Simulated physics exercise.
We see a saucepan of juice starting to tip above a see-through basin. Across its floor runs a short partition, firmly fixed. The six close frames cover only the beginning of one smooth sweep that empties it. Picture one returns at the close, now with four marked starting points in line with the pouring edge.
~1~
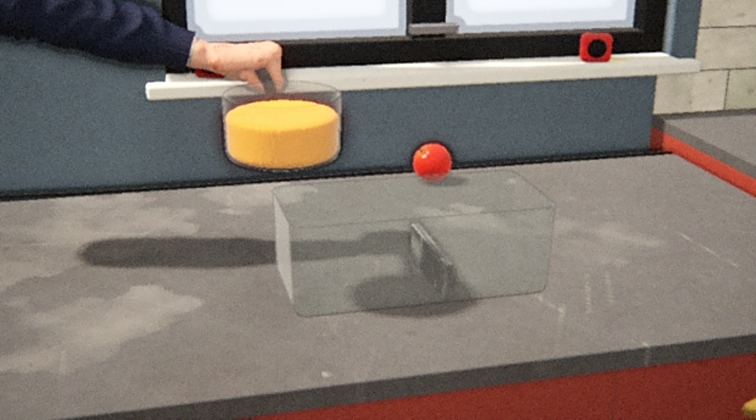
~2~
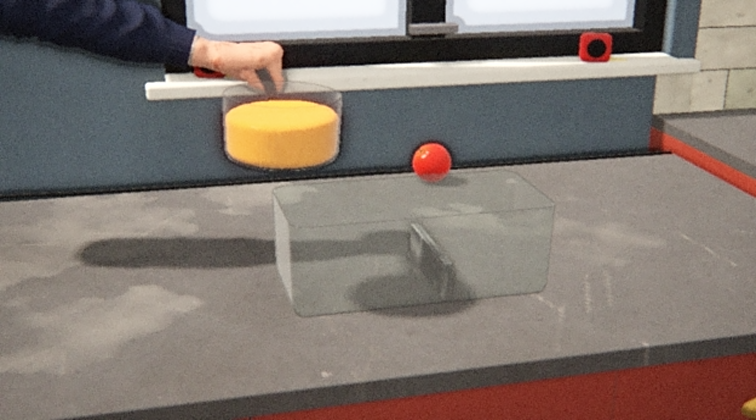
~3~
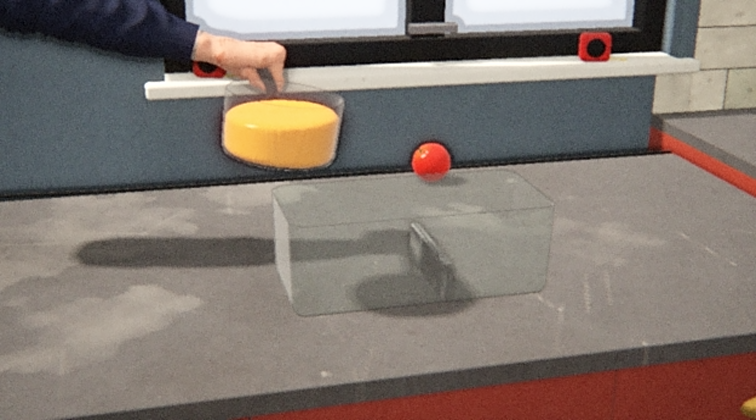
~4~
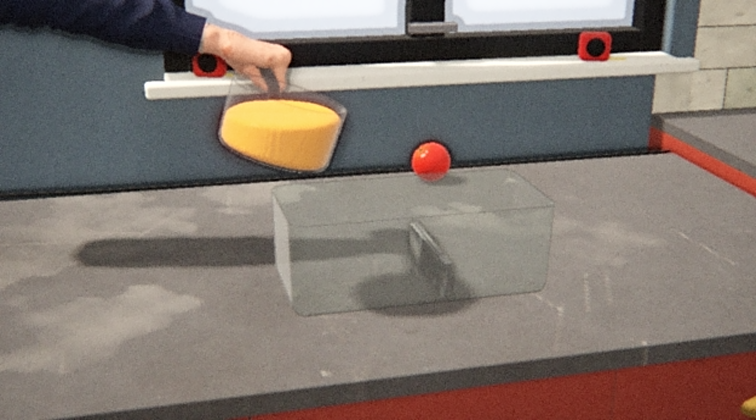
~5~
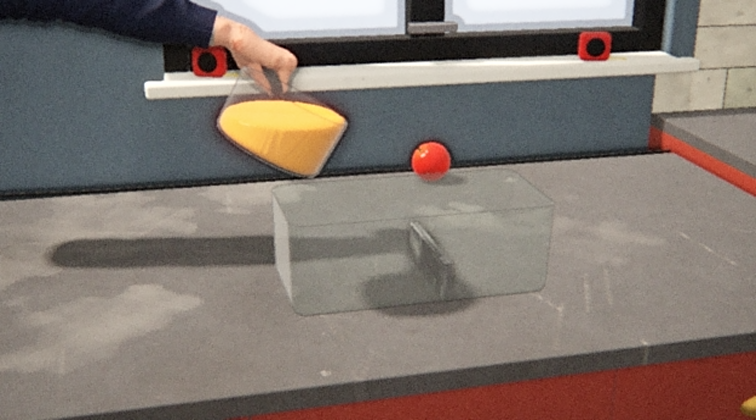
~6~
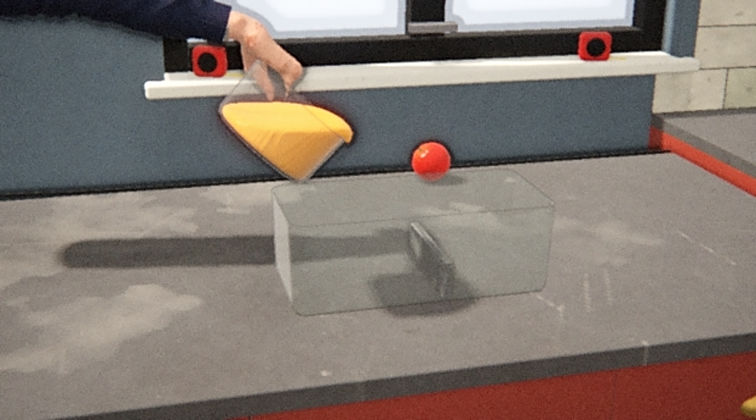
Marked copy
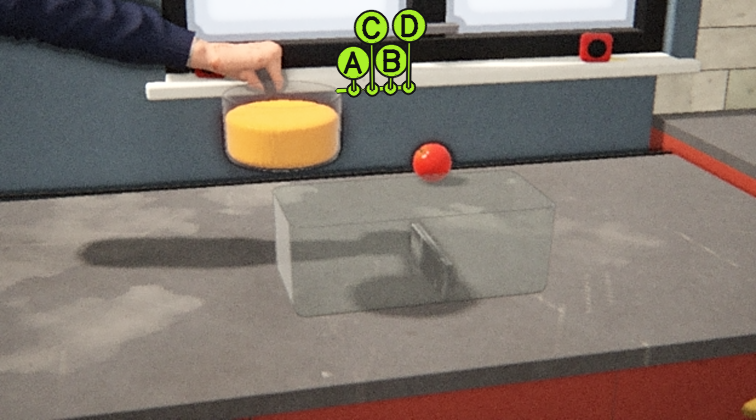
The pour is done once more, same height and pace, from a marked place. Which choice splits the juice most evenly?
Use spot D.
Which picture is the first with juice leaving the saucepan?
Picture 6.
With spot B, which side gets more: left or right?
More ends on the left.
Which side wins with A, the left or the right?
More ends on the left.
On the marked copy, A at (353, 90); B at (390, 88); C at (372, 89); D at (408, 87).
With A, about 86 % ends left of the wall and 11 % right of it; 3 % is lost outside.
With B, about 76 % ends left of the wall and 22 % right of it.
With C, about 93 % ends left of the wall and 5 % right of it.
With D, about 48 % ends left of the wall and 51 % right of it.
